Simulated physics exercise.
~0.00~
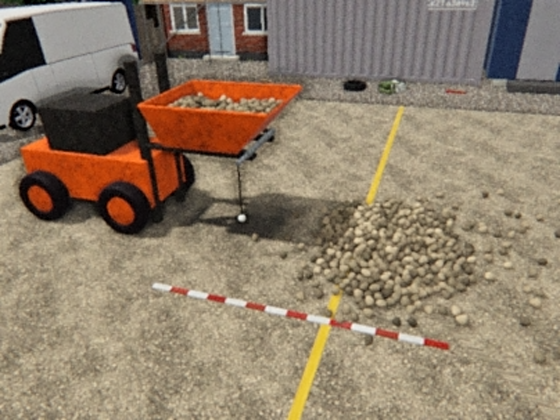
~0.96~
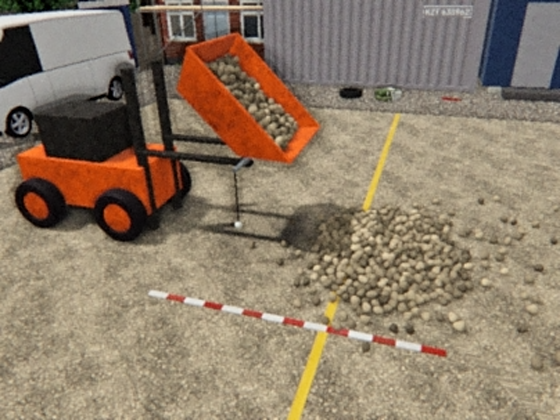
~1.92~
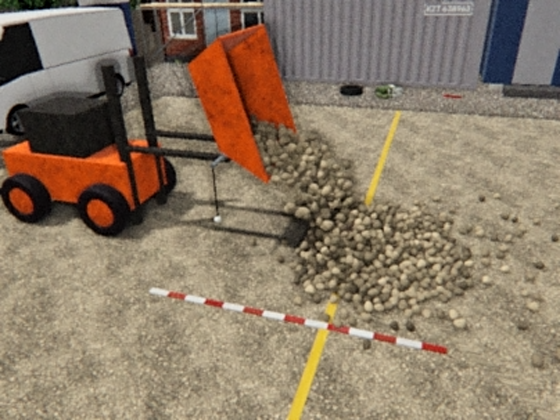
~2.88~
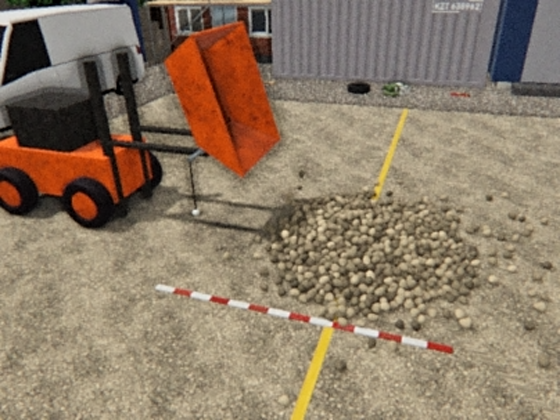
An orange forklift tips its skip, pours cobbles onto the existing pile, and backs left.
